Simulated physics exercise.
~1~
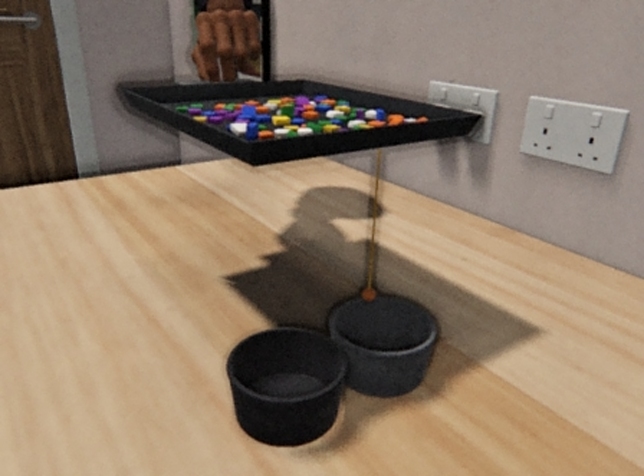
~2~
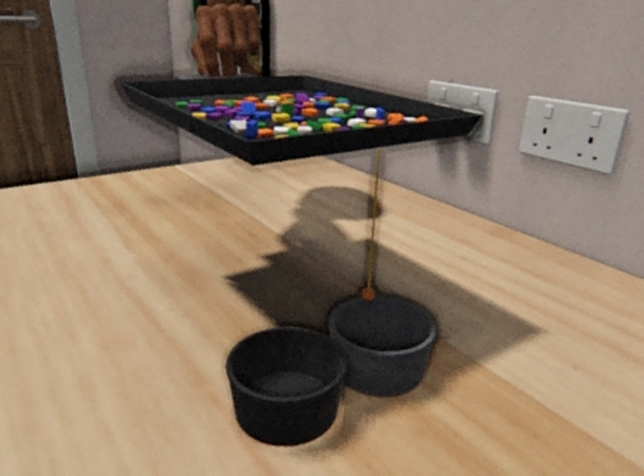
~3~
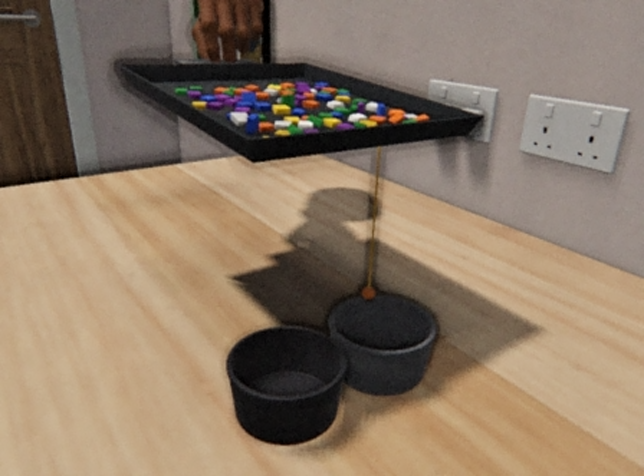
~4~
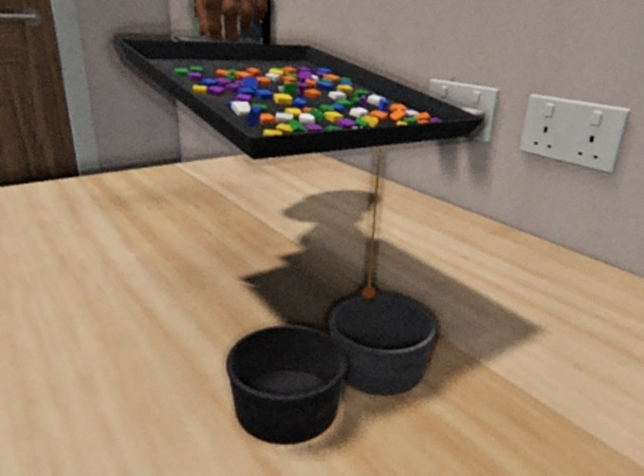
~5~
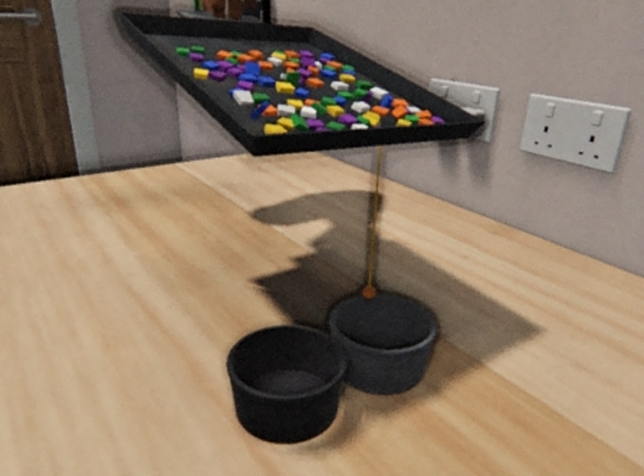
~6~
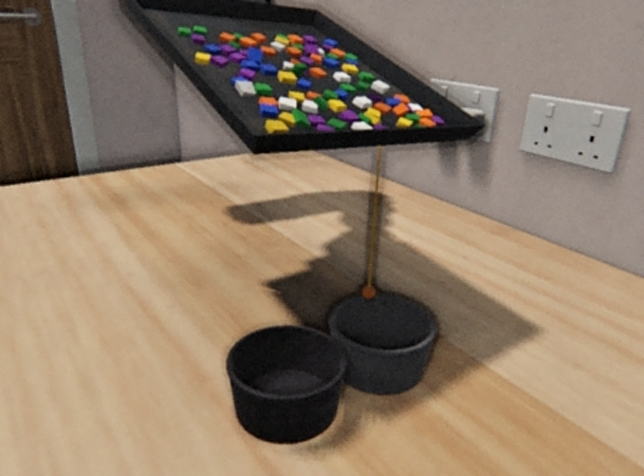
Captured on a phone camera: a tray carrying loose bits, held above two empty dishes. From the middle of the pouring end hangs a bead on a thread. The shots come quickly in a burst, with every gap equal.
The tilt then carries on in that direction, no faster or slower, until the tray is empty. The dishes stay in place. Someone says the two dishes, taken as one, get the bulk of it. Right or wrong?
Wrong, they get less than half.
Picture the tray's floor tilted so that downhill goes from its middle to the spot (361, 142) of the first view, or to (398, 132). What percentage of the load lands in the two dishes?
Lab note: Try 1 = 30 %, try 2 = 0 %.
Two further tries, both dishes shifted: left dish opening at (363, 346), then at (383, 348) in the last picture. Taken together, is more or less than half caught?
Try 1: The greater share; try 2: The greater share.
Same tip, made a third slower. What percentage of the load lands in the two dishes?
About 20 %.
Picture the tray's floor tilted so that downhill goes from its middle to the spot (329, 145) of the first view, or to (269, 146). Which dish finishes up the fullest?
Outcome one: The left side; outcome two: The left side.
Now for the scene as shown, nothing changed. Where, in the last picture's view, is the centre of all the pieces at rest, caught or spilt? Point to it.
Near pixel (454, 352).
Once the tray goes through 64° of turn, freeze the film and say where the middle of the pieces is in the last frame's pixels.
Near (400, 119).
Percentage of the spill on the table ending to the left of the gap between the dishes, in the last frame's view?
It comes to about 0 percent.
Shortly afterwards, tray tipped steeply; all but a few on the tray; a little in the air.
Next, tray tipped past a quarter turn; a little on the tray; a little in the right dish; near half outside both; near a third in the air.
Some moments later, tray tipped past a quarter turn; near a quarter in the right dish; the bulk outside both.
In the end, tray tipped past a quarter turn; none at all in the left dish; near a quarter in the right dish; the bulk outside both.
